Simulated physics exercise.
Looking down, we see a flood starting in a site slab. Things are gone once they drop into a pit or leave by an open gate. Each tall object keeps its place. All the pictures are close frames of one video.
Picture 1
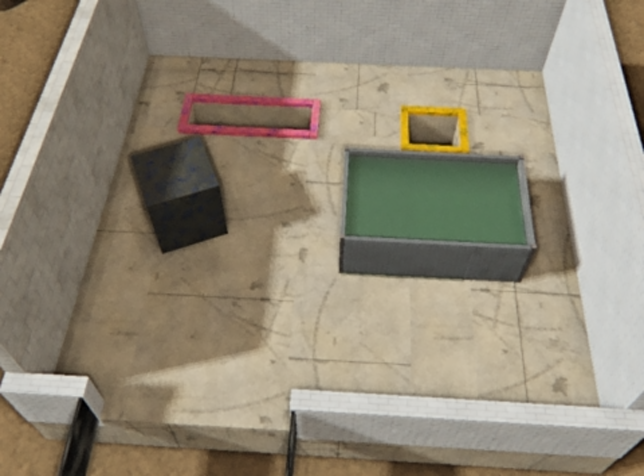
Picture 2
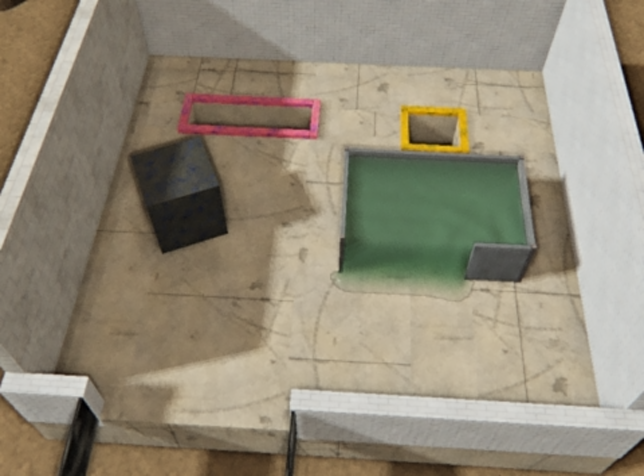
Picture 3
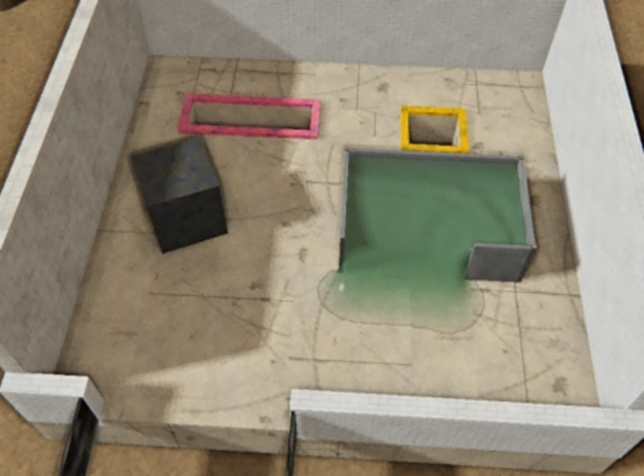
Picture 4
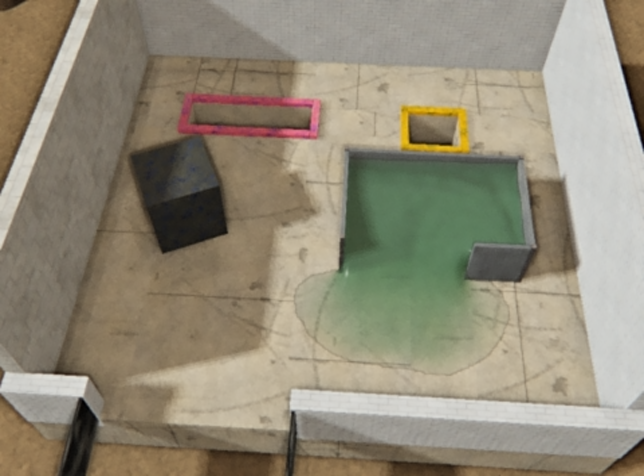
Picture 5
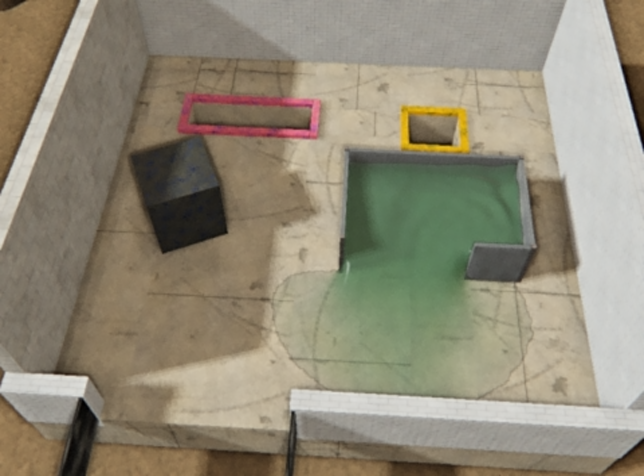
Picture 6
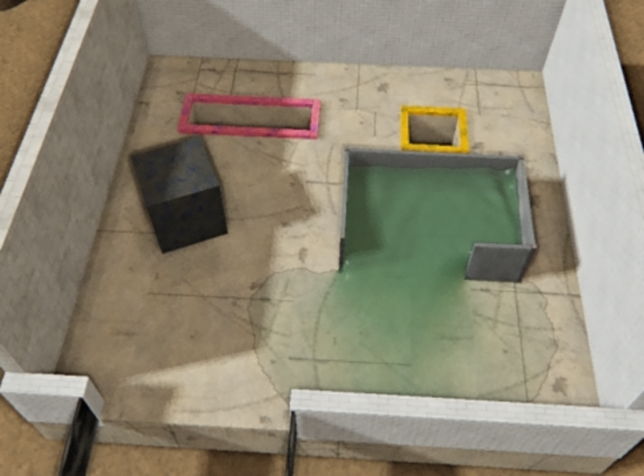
At first, still green water fills a gray rectangular tank on a walled slab, near a dark block, a pink-framed pit and a yellow-framed pit. Then a gap opens in the tank's front side and water pours out, spreading toward the front wall and fanning left and right across the floor.
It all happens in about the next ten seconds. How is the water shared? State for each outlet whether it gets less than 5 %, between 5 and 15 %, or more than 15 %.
In the end the gate drains a share exceeding fifteen per cent; the pink pit drains a share short of five per cent; the yellow pit drains a share short of five per cent.
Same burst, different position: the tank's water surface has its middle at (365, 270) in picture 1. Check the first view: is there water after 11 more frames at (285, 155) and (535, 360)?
Taking them in order, the first is left untouched and the second is inundated.
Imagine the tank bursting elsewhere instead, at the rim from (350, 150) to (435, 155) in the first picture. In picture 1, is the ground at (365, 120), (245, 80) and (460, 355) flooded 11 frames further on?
Listed in order, they come out sitting in a pool, sitting in a pool and without a puddle.
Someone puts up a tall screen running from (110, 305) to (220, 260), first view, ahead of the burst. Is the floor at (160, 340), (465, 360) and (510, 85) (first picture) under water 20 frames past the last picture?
Okay, the first comes out soaked, the next soaked, and the last left untouched.
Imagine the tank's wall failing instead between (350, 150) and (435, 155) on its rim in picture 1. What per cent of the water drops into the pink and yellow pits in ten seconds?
The pink pit gets 8 per cent and the yellow pit 15 per cent.
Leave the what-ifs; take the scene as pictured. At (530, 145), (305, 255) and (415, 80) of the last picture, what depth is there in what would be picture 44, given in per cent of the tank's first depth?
8, 0, 6 %.
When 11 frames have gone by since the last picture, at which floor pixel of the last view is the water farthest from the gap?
I'd put it around (48, 397).
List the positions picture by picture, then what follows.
Still water in the tank at (435, 199), in the first picture.
The front is at (334, 275), out from the gap at (405, 261), in the second picture.
The front is at (325, 293), out from the gap at (405, 263), in the third picture.
The front is at (453, 368), out from the gap at (405, 265), in the fourth picture.
Water pours out at (405, 265) and has run to a hidden place, in the fifth picture.
The front is at a hidden place, out from the gap at (405, 265), in the sixth picture.
A moment on, water covers 20 % of the floor; the gate 1 %, the pink pit 0 %, the yellow pit 0 %.
Next, water covers 30 % of the floor; the gate 6 %, the pink pit 0 %, the yellow pit 0 %.
Then, water covers 45 % of the floor; the gate 12 %, the pink pit 0 %, the yellow pit 0 %.
Later, water covers 70 % of the floor; the gate 18 %, the pink pit 0 %, the yellow pit 0 %.
In the end, water covers 90 % of the floor; the gate 25 %, the pink pit 0 %, the yellow pit 0 %.
